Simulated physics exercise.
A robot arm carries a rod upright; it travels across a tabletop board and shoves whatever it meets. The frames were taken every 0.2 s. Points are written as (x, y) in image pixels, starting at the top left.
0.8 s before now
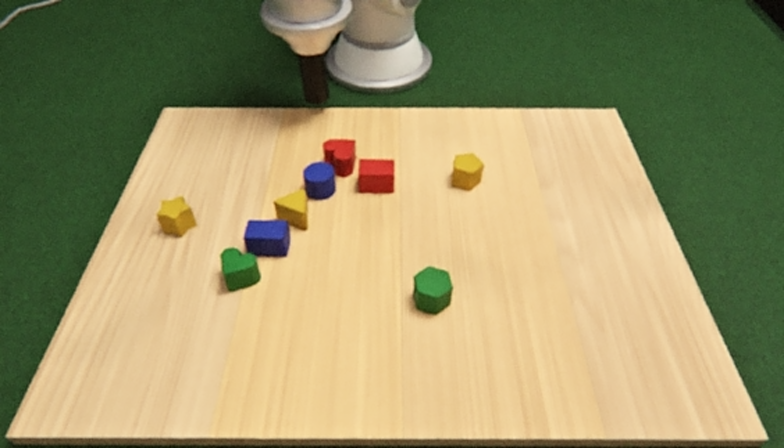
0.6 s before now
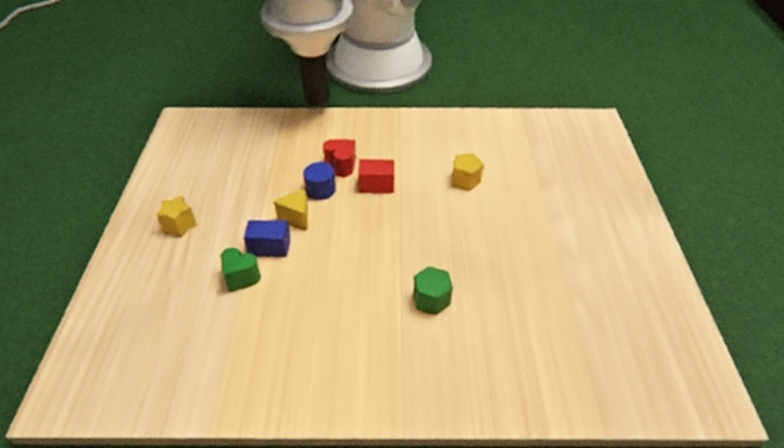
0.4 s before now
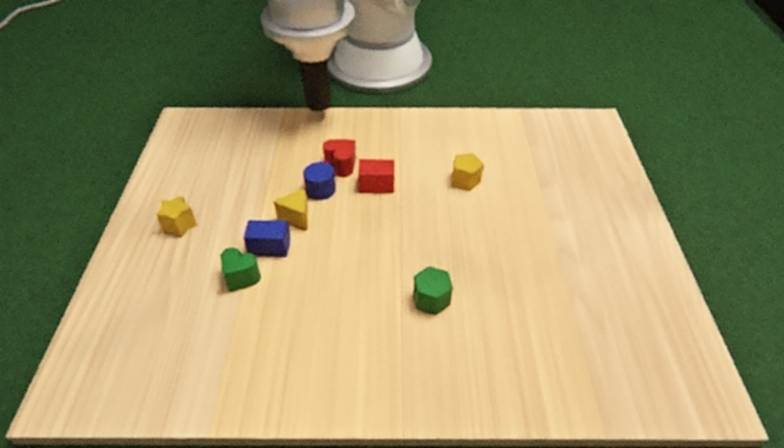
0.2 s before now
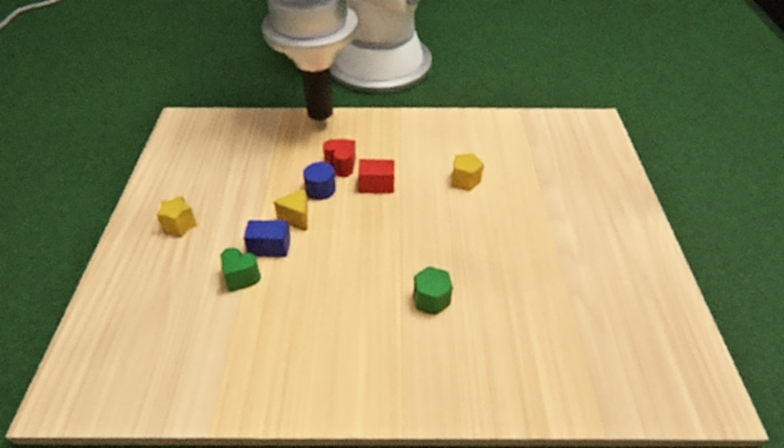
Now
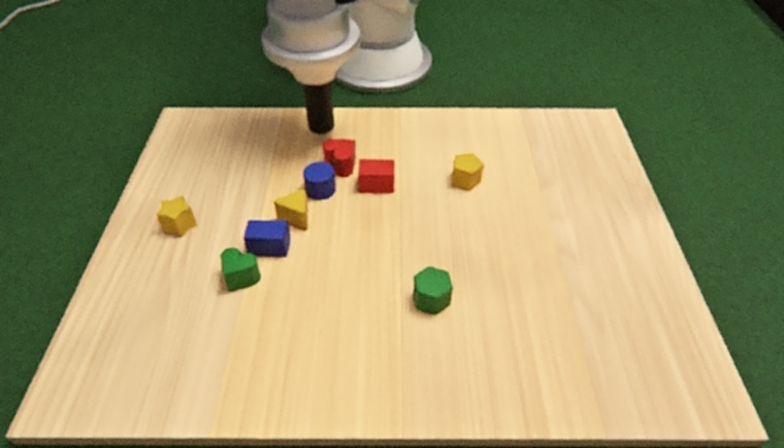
A robot arm with a dark rod reaches over the far edge of a pale wooden board on green cloth, seen from above the near side by a still camera. Red, blue and yellow blocks cluster left of centre, with a green heart below them, yellow blocks on either side and a green hexagon nearer. The rod edges slightly toward the viewer while every block stays put.
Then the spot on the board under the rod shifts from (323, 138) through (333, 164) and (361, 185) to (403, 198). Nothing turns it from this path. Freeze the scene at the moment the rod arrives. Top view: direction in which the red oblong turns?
Its spin: Anticlockwise.
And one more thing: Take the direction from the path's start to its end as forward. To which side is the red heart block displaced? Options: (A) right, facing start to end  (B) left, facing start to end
A
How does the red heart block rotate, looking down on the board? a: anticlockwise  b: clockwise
(b)
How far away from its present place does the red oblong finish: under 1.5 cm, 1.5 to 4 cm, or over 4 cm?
It will fall in the top band, over 4 cm.
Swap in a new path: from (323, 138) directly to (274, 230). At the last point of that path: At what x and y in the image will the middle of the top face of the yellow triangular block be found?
When the path ends, it will be at (296, 217).
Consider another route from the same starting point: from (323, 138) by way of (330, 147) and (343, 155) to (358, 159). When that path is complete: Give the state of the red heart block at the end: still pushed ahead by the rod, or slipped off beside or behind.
I think it loses its spot in front.
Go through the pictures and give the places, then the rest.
In the first frame, rod tip at (317, 97); block tops, blue disc at (319, 171); red heart block at (340, 147); red oblong at (377, 166).
In the second frame, rod at (317, 99); blocks unchanged.
In the third frame, rod at (319, 104); blocks unchanged.
In the fourth frame, rod at (320, 113); blocks unchanged.
In the fifth frame, rod at (322, 126); blue disc at (319, 171); red heart block at (340, 147); red oblong at (377, 166).
The first path, step by step. One third of the way, rod at (332, 152); red heart block at (351, 160), turned 15° anticlockwise; red oblong at (384, 168).
Two thirds of the way, rod at (361, 173); red heart block at (371, 185), turned 30° anticlockwise; red oblong at (399, 172), turned 25° anticlockwise.
At the end, rod at (403, 186); blue disc in place; red heart block at (387, 197), turned 20° clockwise; red oblong at (437, 175), turned 60° anticlockwise.
